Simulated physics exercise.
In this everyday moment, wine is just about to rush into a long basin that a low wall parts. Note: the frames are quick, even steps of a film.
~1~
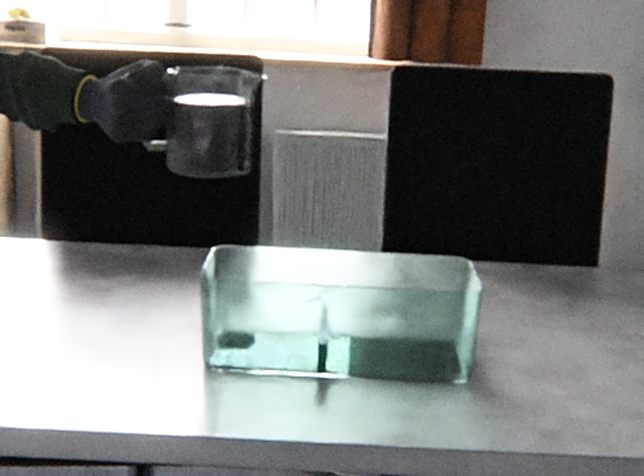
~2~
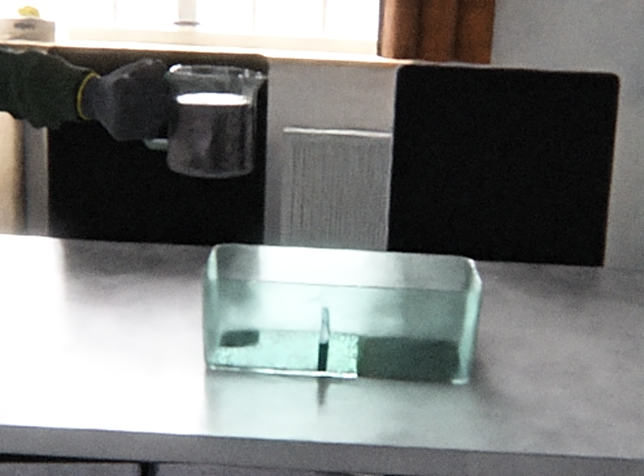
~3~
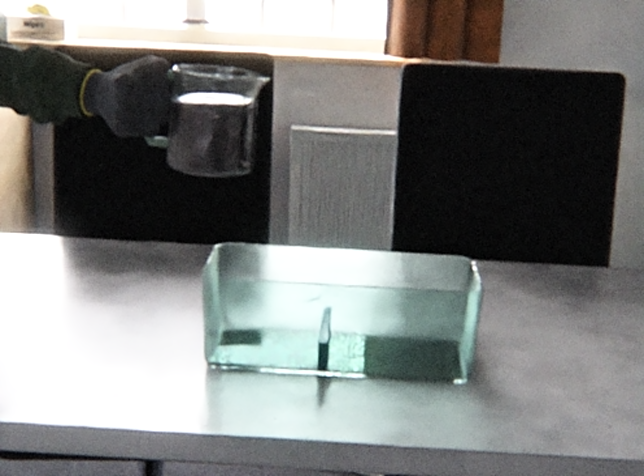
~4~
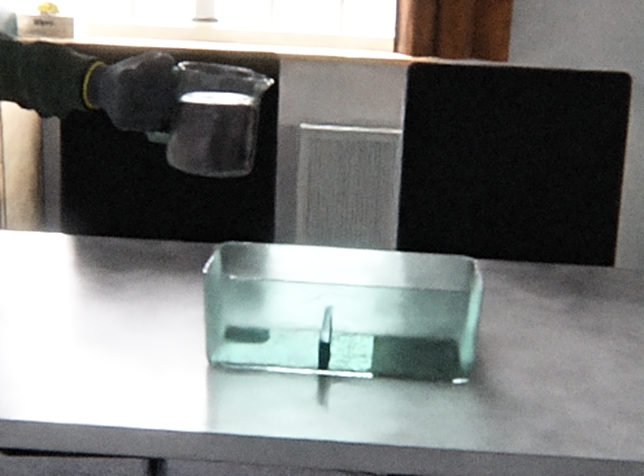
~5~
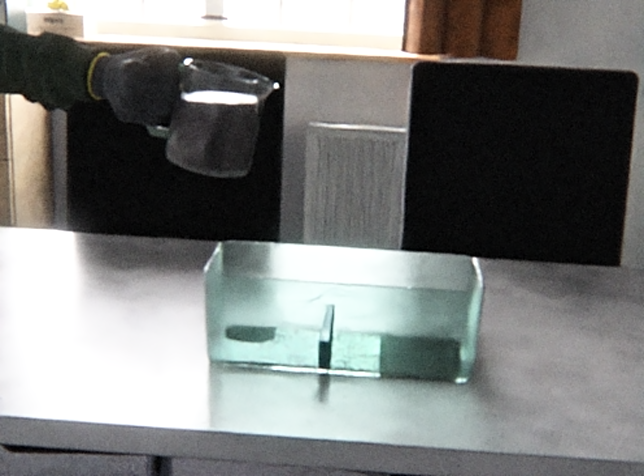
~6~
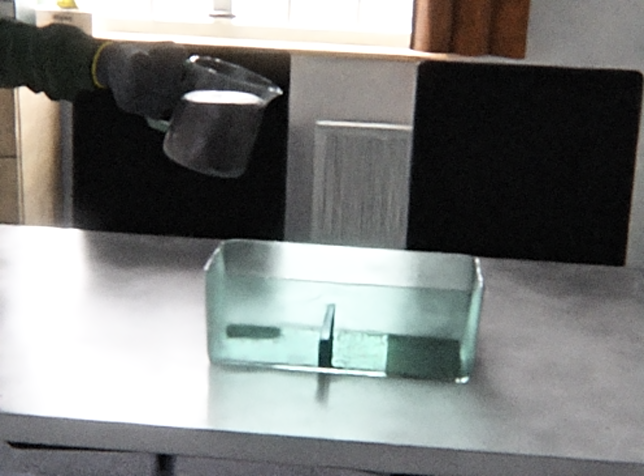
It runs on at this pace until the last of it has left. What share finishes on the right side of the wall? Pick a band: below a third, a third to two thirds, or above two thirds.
A third to two thirds.
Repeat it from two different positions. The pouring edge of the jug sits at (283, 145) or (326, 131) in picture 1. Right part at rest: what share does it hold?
One after the other: 55 %, 95 %.
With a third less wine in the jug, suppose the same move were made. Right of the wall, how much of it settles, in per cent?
About 20 parts in a hundred, give or take.
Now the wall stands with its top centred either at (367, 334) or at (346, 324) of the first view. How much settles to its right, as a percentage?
About 10 per cent on the first try, and 5 per cent on the second.
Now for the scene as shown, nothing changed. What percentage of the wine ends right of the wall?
Close to 55 per cent.
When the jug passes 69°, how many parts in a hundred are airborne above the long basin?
Roughly 15 in a hundred.
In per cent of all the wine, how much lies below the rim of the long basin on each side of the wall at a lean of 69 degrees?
The left part holds 0 percent and the right part 0 percent.
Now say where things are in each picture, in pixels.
It leans 0°; its right rim is at (266, 76); the wine meets the walls at (172, 99) and (251, 103); the long basin's rim runs from (207, 263) to (476, 276); the wall's top is at (324, 325), in the first picture.
It leans 1°; its right rim is at (267, 77); the wine meets the walls at (174, 98) and (253, 103), in the second picture.
It leans 3°; its right rim is at (270, 78); the wine meets the walls at (175, 99) and (255, 103), in the third picture.
It leans 6°; its right rim is at (274, 81); the wine meets the walls at (178, 97) and (257, 102), in the fourth picture.
It leans 11°; its right rim is at (278, 86); the wine meets the walls at (181, 97) and (261, 101), in the fifth picture.
It leans 17°; its right rim is at (282, 92); the wine meets the walls at (182, 96) and (264, 101), in the sixth picture.
A moment on, the jug is tipped part way and 85 per cent is still to pour, 2 is left of the wall and 0 right of it.
Next, the jug is tipped right over and 26 per cent is still to pour, 11 is left of the wall and 42 right of it.
Then the jug is tipped right over and 1 per cent is still to pour, 43 is left of the wall and 52 right of it.
Later the jug is tipped right over and 0 per cent is still to pour, 45 is left of the wall and 54 right of it.
In the end 45 per cent lies left of the wall, 54 right of it and 2 outside.
